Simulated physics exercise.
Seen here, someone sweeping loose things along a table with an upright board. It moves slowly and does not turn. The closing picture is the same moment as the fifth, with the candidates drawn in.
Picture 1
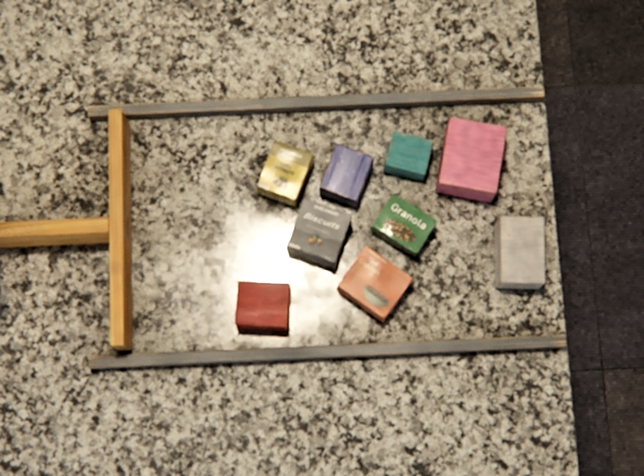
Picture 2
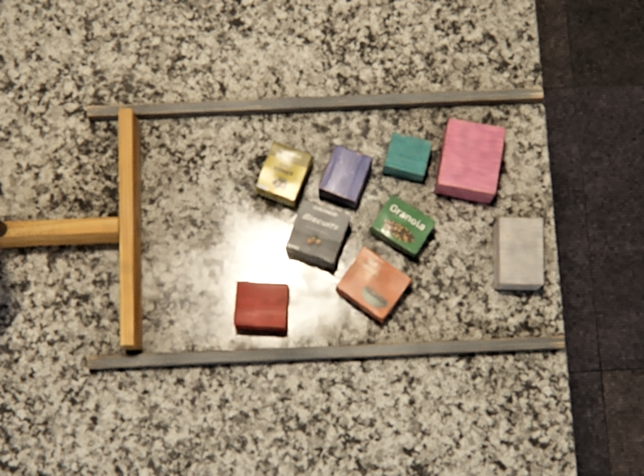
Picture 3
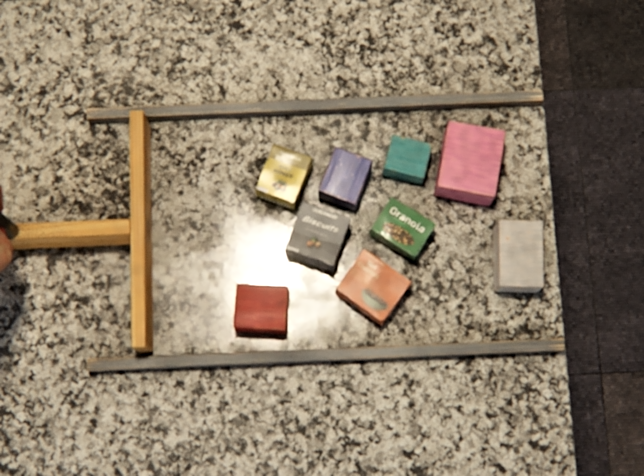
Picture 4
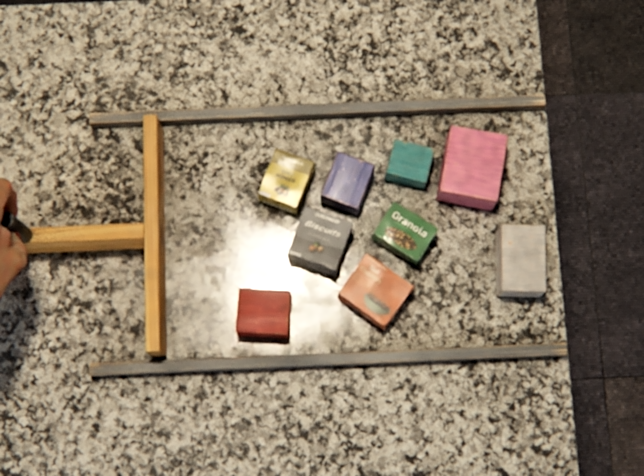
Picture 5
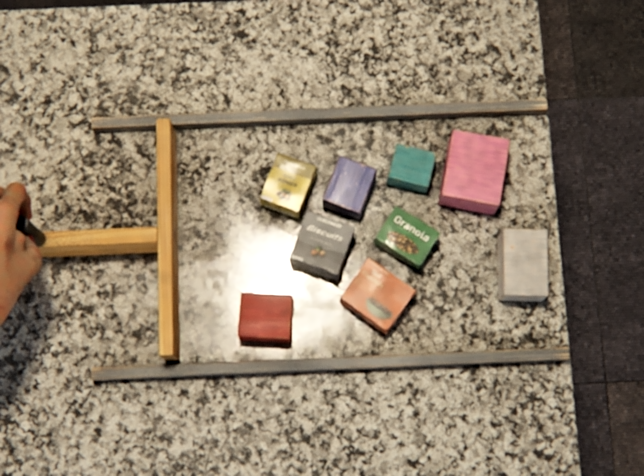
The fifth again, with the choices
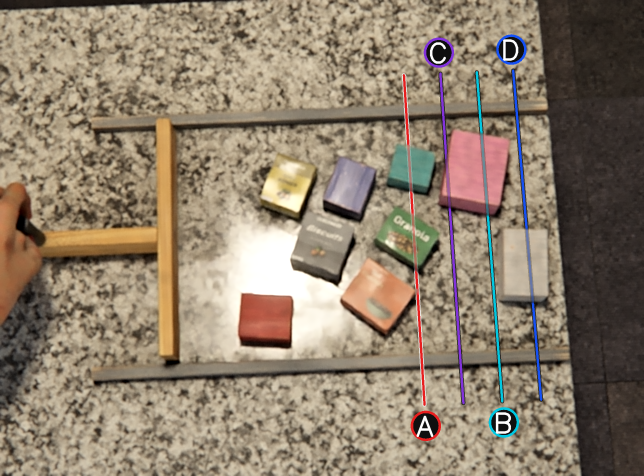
A wooden board slides slowly right between two rails toward several small coloured boxes.
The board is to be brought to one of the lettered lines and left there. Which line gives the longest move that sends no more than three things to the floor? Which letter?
No farther than C.
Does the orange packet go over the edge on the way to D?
By then, yes.
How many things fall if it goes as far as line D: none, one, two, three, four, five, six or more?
By then, six or more.
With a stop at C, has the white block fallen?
By then, yes.
On the copy, A at (414, 235); B at (489, 231); C at (452, 233); D at (527, 230).
On C. First, board (268, 230); red block (305, 316); yellow packet (299, 183).
Then, board (372, 225); pink block (529, 170); white block (531, 265).
Finally, board (450, 222); pink block over the edge; white block over the edge; two fallen.
By contrast, A is within the limit but short; B drops five; D drops six.
